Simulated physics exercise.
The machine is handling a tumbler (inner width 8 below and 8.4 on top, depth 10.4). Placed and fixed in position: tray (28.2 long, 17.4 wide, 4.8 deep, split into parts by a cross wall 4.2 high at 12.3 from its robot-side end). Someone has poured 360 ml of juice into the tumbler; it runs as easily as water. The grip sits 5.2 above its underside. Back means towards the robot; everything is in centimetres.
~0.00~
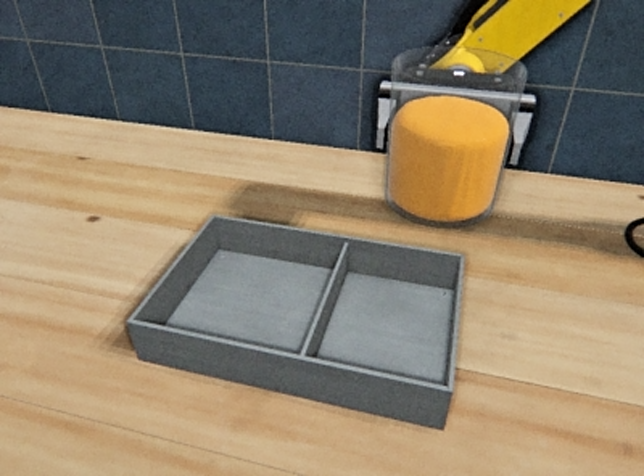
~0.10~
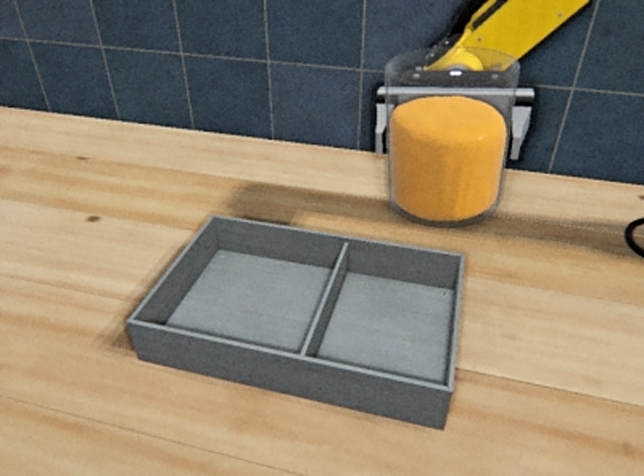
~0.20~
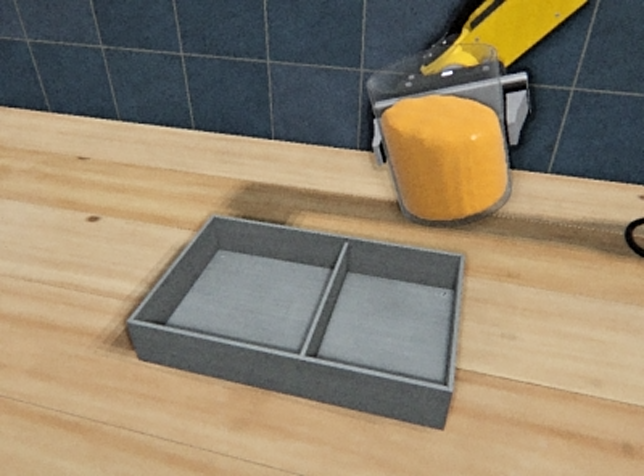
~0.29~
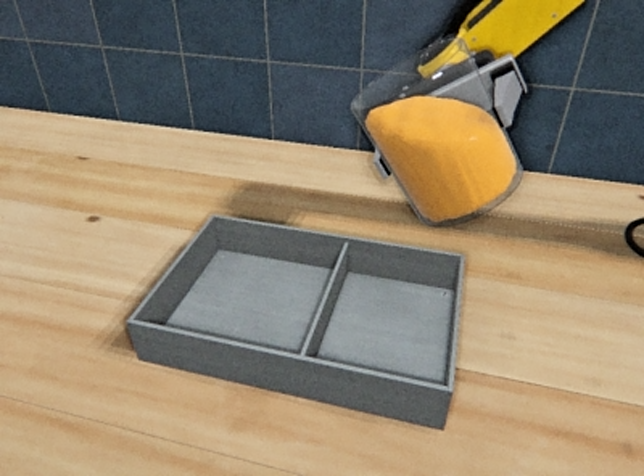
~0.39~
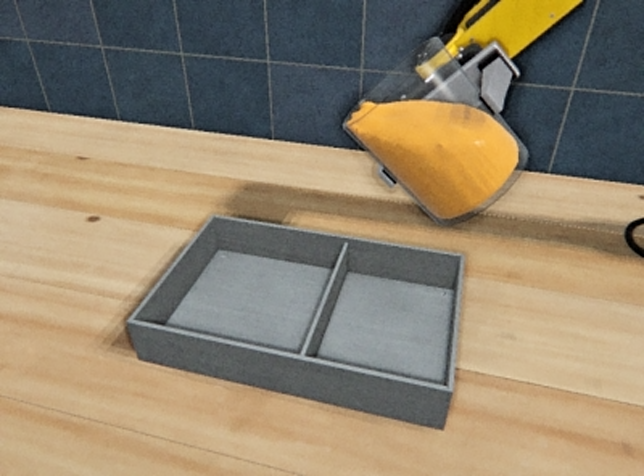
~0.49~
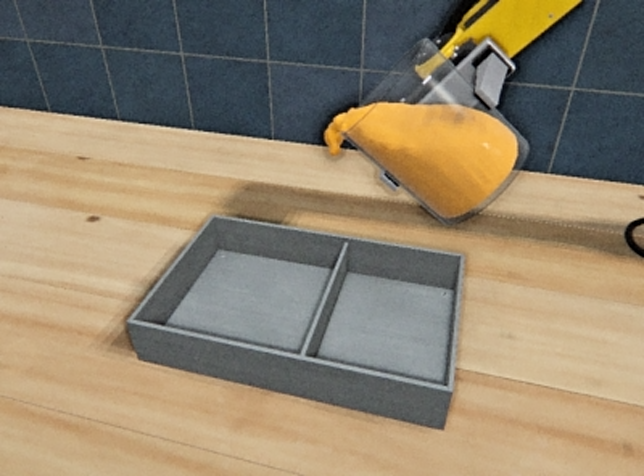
At first, a yellow machine arm holds a clear tumbler of orange juice upright behind a gray tray divided into two compartments. The arm then tilts the tumbler steadily to the left, and the juice slants toward the lowered rim until a small tongue of it pushes out over the lip.
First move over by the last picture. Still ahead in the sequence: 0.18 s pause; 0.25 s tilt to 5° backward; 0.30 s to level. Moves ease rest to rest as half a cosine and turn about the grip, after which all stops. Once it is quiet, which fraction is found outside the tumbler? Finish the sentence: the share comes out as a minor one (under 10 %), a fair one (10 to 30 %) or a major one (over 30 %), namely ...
... a minor one.
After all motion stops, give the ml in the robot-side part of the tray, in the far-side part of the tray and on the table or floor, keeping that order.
Roughly 0, 20, 0 ml.
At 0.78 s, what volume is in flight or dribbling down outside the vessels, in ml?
About 5 ml.
After 0.78 s, tilted 28° forward, liquid up to 25 above the table; 340 ml in the tumbler, 15 ml in the far-side part, 5 ml in the air or running down outside.
After 1.07 s, tilted 2° backward, liquid up to 24 above the table; 340 ml in the tumbler, 20 ml in the far-side part.
After 1.42 s, level, liquid up to 24 above the table; 340 ml in the tumbler, 20 ml in the far-side part.
After 2.22 s, level, liquid up to 24 above the table; 340 ml in the tumbler, 20 ml in the far-side part.
At rest, 340 ml in the tumbler, 20 ml in the far-side part. That is 5 % outside the tumbler.
